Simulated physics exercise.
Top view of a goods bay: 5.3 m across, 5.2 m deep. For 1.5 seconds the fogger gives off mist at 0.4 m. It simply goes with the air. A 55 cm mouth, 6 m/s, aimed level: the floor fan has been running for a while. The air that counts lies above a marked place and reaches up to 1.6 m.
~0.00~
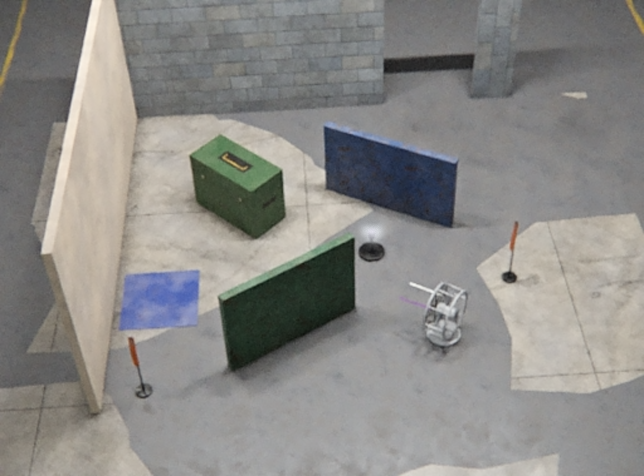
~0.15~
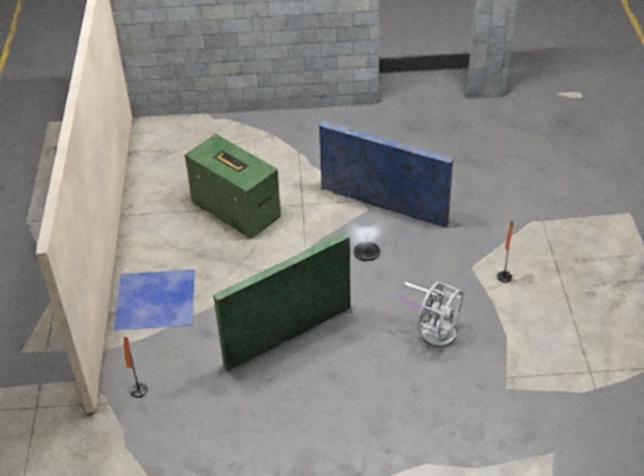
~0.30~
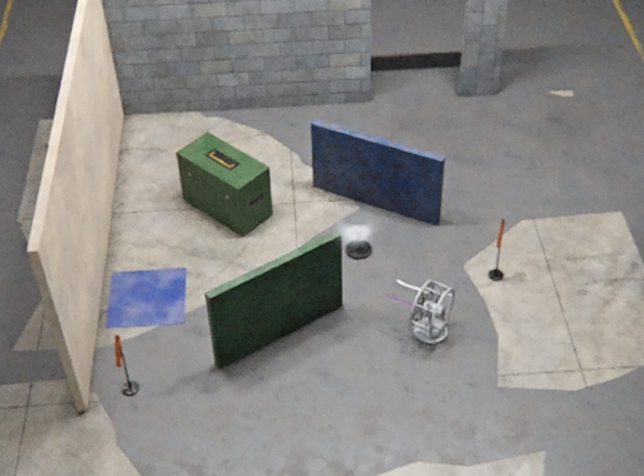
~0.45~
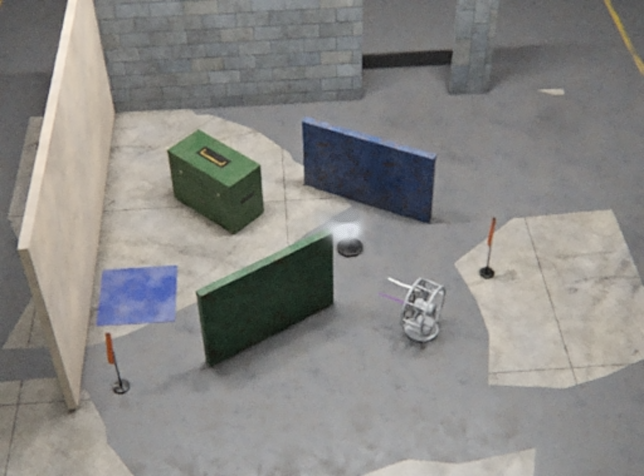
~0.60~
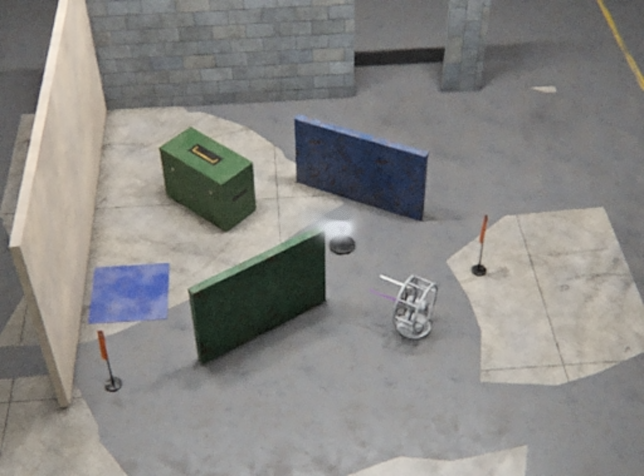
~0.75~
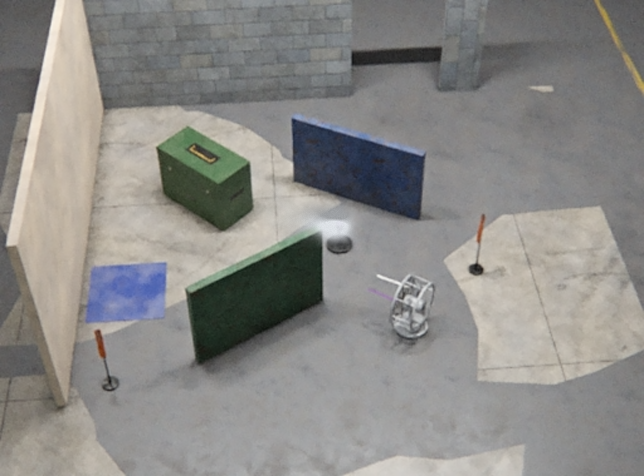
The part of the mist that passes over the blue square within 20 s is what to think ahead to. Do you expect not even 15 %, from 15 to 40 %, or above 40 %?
I would expect under 15 %.
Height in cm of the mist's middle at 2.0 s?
The middle is at about 20 cm above the surface.
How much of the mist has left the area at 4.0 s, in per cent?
About 0 % by then.
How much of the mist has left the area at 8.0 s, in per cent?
About 20 %.
By 2.0 s, 0 % has passed over the blue square; 0 % has left the area, and the middle of the rest is near (289, 203).
By 4.0 s, 1 % has passed over the blue square; 0 % has left the area, and the middle of the rest is near (244, 109).
By 8.0 s, 1 % has passed over the blue square; 20 % has left the area, and the middle of the rest is near (255, 53).
By 20.0 s, 1 % has passed over the blue square; 87 % has left the area.
